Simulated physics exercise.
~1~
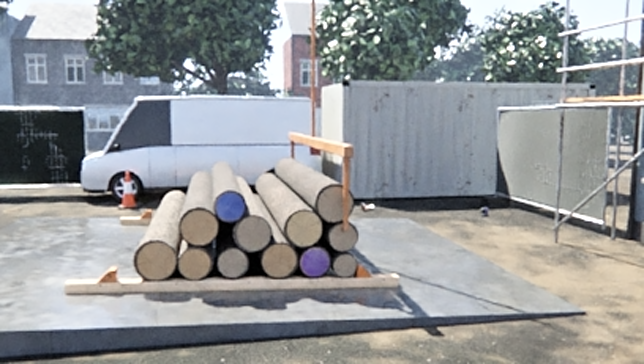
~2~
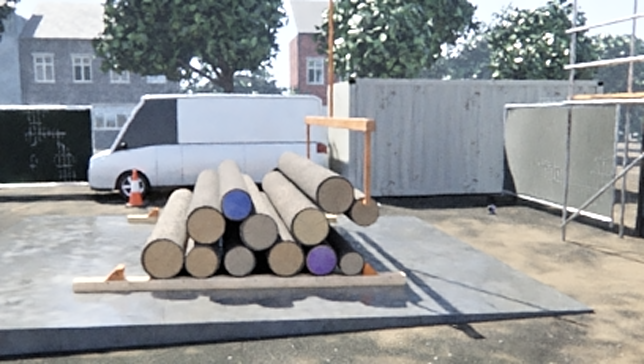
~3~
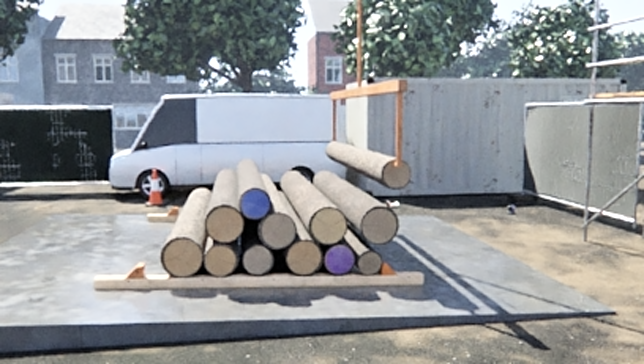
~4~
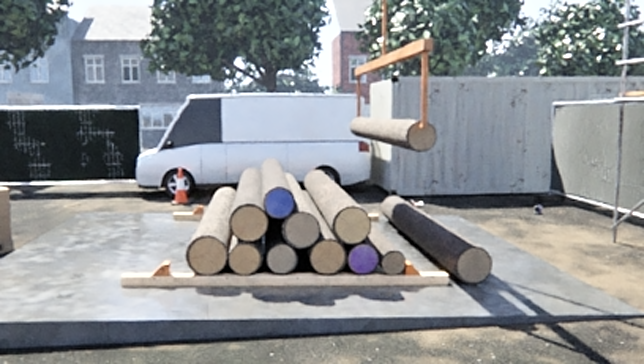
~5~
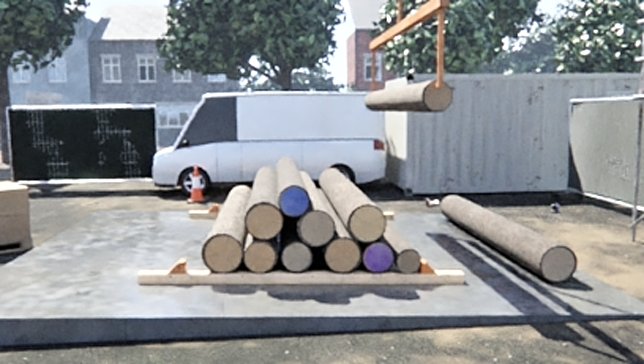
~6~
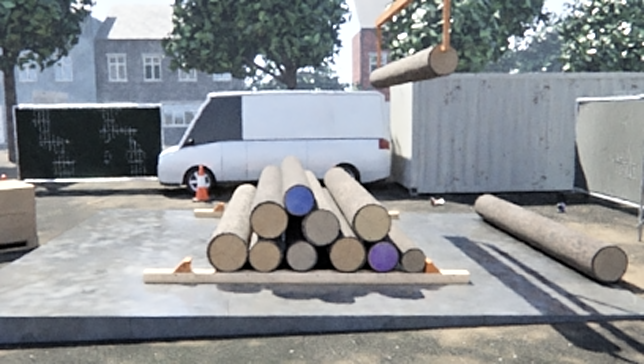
A stack of brown logs rests on timber bearers with a chock at each side, on a grey concrete pad in a yard seen from the front, with a white van, a pale container, trees and brick houses behind. One log end is blue near the top and another purple at the lower right. An orange lifting beam raises a log from the right side of the stack as the view pans slightly left. Another log comes off that side and rolls away right across the pad. The lifted log keeps rising, while the blue and purple logs stay in place.
